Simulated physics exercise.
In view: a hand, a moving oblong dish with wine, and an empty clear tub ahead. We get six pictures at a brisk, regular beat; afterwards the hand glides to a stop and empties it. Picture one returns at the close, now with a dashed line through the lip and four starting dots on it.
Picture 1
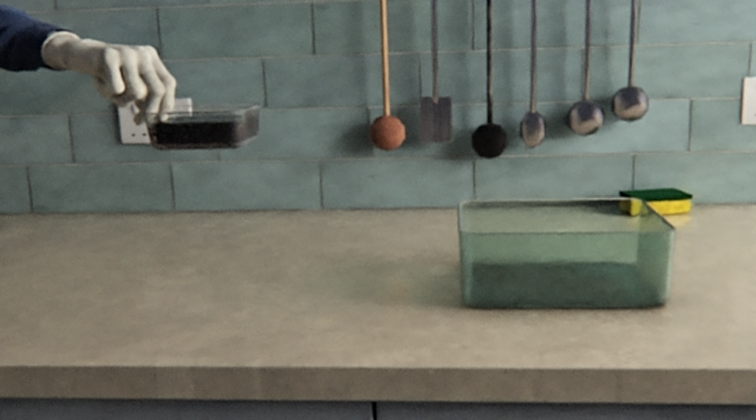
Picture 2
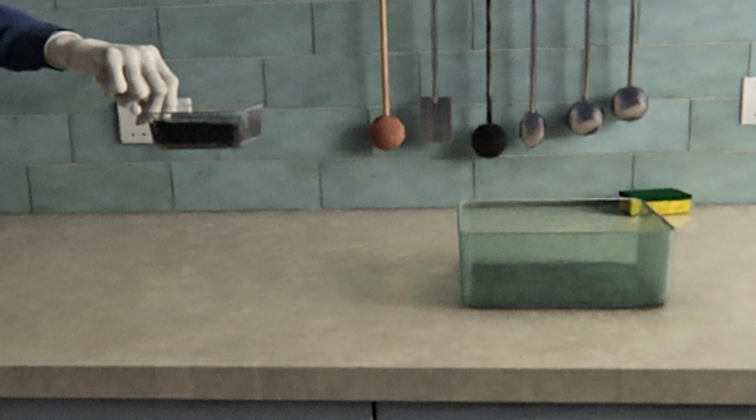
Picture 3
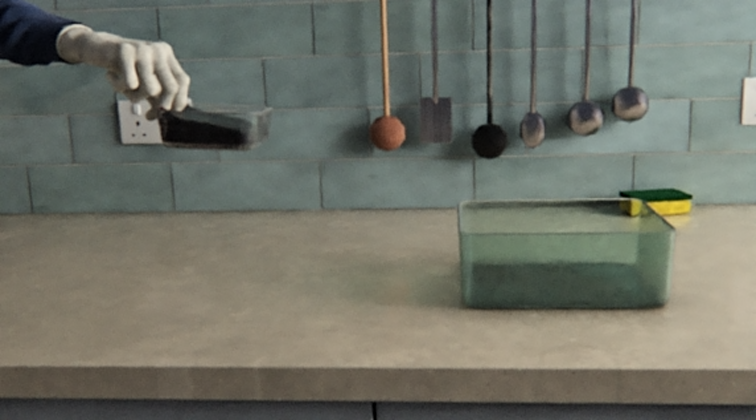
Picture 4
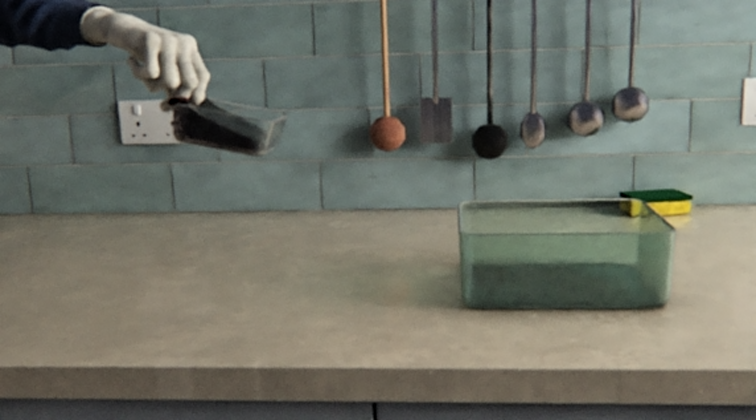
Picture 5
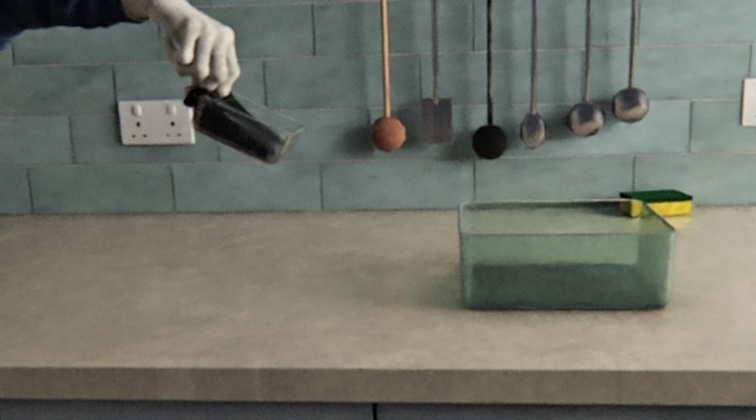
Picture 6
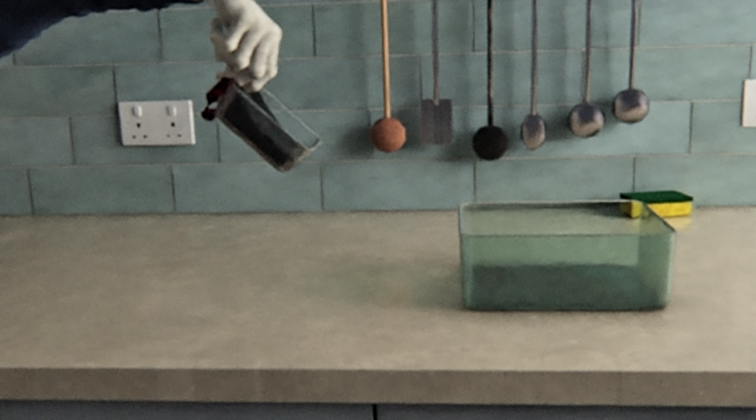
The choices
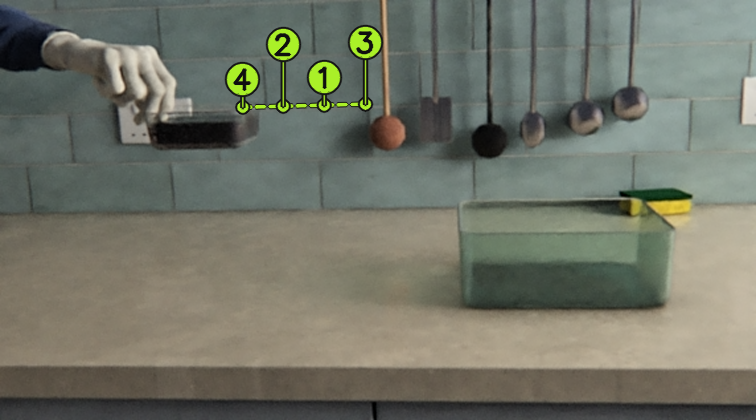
At the start, a pale hand at the upper left holds a small clear dish of dark liquid nearly level, left of a greenish see-through tub on a counter. The hand barely moves at first, then shifts right, steadily tilting the dish steeply with its right end down, while the tub stays still.
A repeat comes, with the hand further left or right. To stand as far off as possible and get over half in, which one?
1 is the one.
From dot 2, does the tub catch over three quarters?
No.
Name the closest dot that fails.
Here it is dot 2.
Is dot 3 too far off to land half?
No, that is safe.
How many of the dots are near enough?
Two.
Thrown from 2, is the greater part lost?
Yes.
In lime, 1 at (324, 105); 2 at (283, 106); 3 at (365, 104); 4 at (242, 107).
If 1 is chosen, about 80 % lands in the tub, 10 % falls short and 10 % goes beside or beyond.
If 2 is chosen, about 24 % lands in the tub, 70 % falls short and 6 % goes beside or beyond.
If 3 is chosen, about 79 % lands in the tub, 9 % falls short and 12 % goes beside or beyond.
If 4 is chosen, about 0 % lands in the tub, 96 % falls short and 4 % goes beside or beyond.
